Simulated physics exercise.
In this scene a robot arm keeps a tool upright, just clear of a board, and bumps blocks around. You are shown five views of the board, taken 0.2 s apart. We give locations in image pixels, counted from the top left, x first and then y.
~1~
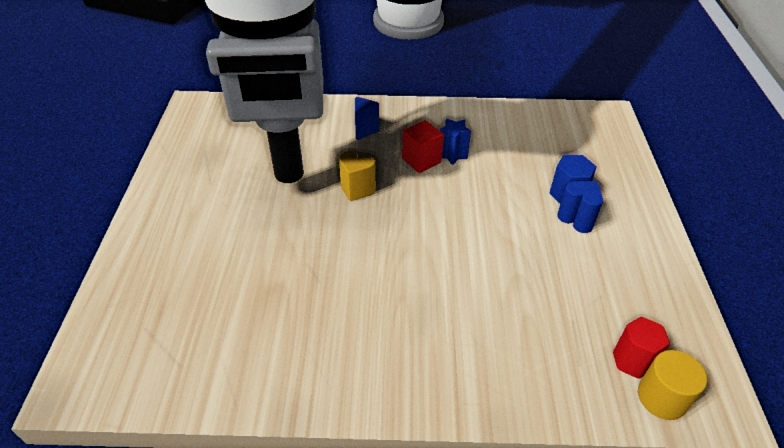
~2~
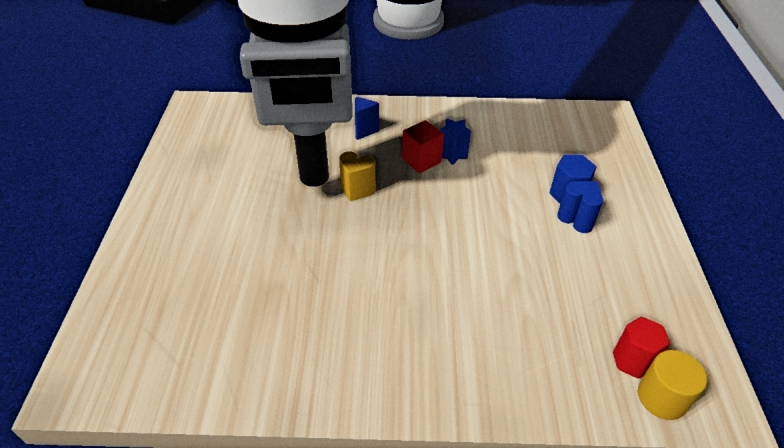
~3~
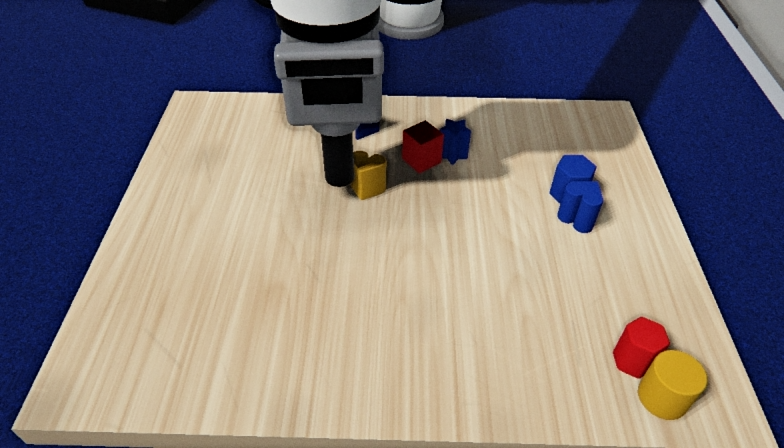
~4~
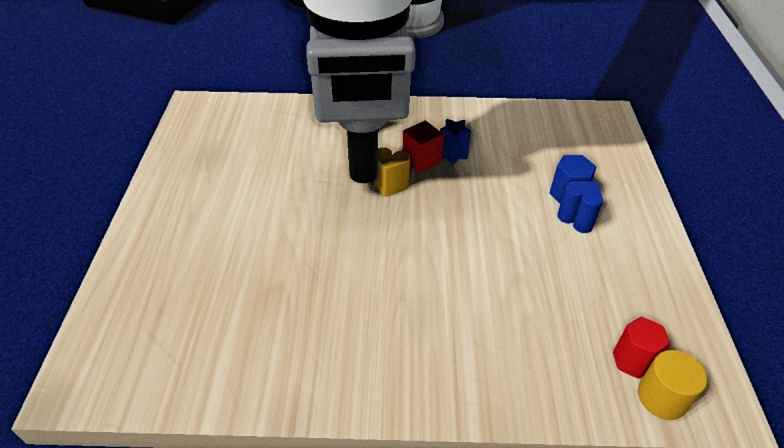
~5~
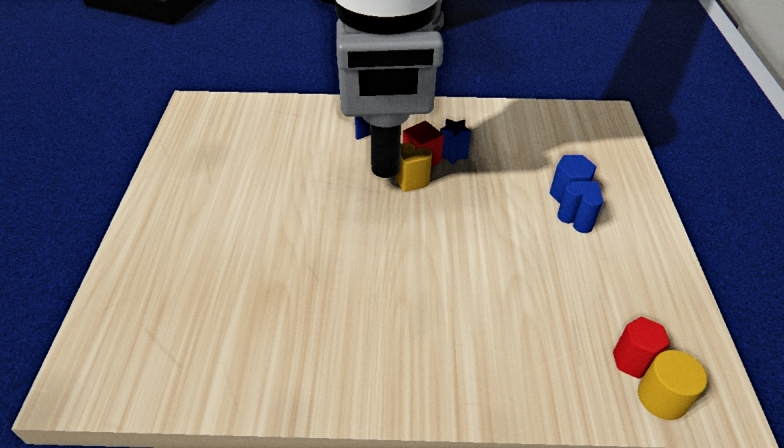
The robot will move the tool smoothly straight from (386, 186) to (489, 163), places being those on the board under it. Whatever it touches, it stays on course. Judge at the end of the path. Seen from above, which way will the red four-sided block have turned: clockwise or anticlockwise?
My answer: Anticlockwise.
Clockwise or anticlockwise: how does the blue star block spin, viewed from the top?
Twists clockwise.
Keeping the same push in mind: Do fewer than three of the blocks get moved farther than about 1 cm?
I believe not.
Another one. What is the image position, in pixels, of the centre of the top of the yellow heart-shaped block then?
By then it is at (522, 136).
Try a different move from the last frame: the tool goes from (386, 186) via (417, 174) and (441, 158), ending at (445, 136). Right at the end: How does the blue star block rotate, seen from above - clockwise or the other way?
Rotation: Clockwise.
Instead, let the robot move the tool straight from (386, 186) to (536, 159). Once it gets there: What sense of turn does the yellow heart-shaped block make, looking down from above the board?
Prediction: Clockwise.
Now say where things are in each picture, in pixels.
The first picture shows tool tip at (289, 174); block tops, yellow heart-shaped block at (356, 161); red four-sided block at (423, 131); blue star block at (456, 126).
The second picture shows tool at (315, 177); blocks unchanged.
The third picture shows tool at (340, 178); yellow heart-shaped block at (367, 160).
The fourth picture shows tool at (364, 174); yellow heart-shaped block at (391, 156).
The fifth picture shows tool at (386, 169); yellow heart-shaped block at (413, 152); red four-sided block at (423, 131); blue star block at (456, 126).
On the path given first. One third of the way, tool at (423, 161); yellow heart-shaped block at (451, 146); red four-sided block at (436, 126), turned 60° anticlockwise; blue star block at (462, 120), turned 45° clockwise.
Two thirds of the way, tool at (458, 153); yellow heart-shaped block at (487, 140), turned 15° clockwise; red four-sided block at (437, 126), turned 70° anticlockwise; blue star block at (463, 120), turned 45° clockwise.
At the end, tool at (492, 146); yellow heart-shaped block at (522, 136), turned 35° clockwise; red four-sided block at (437, 126), turned 70° anticlockwise; blue star block at (463, 120), turned 45° clockwise.
